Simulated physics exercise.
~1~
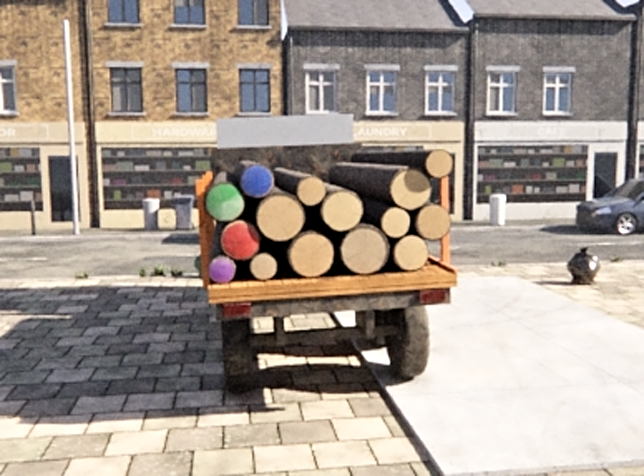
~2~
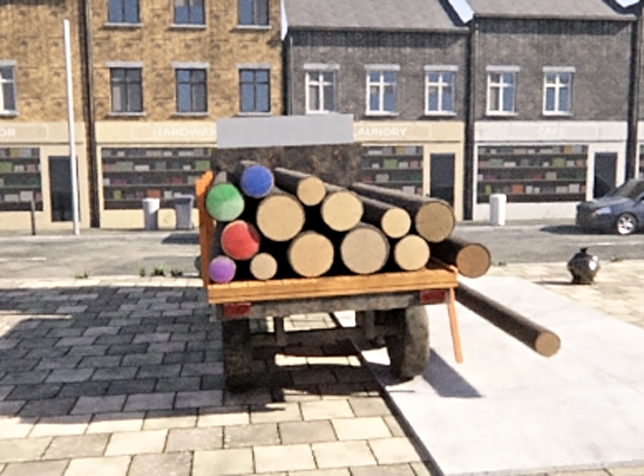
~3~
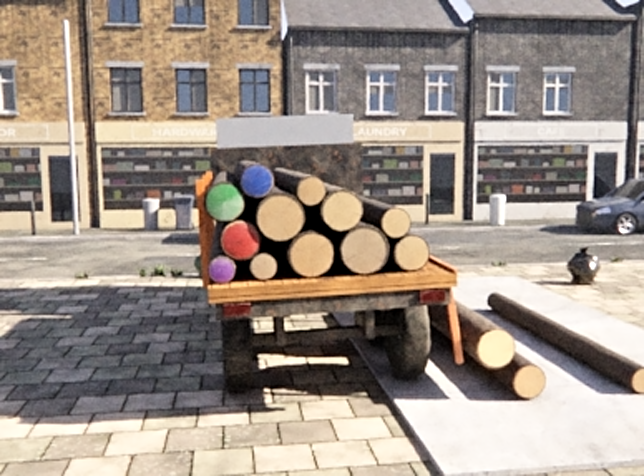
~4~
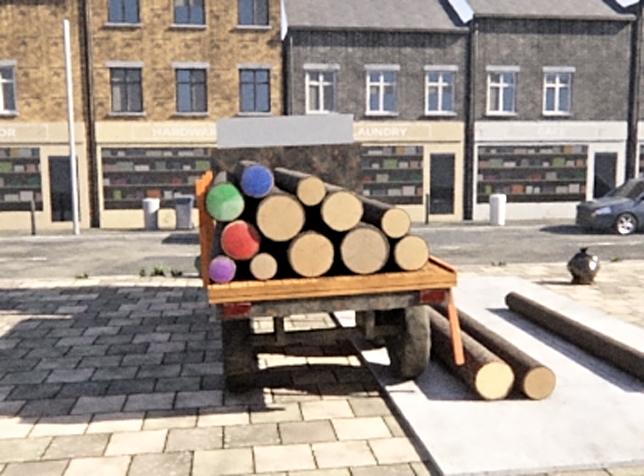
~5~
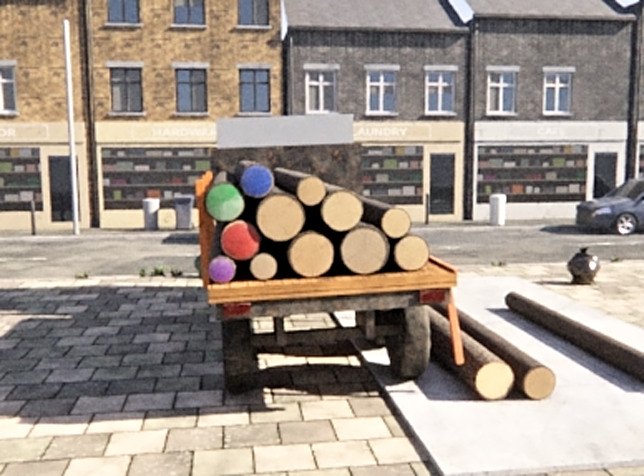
The right-hand side of a parked flatbed lorry dropped open, and three plain logs rolled off and settled on the pale paving beside it, while the rest of the stack, including the blue, green, red and purple-ended logs, stayed aboard.
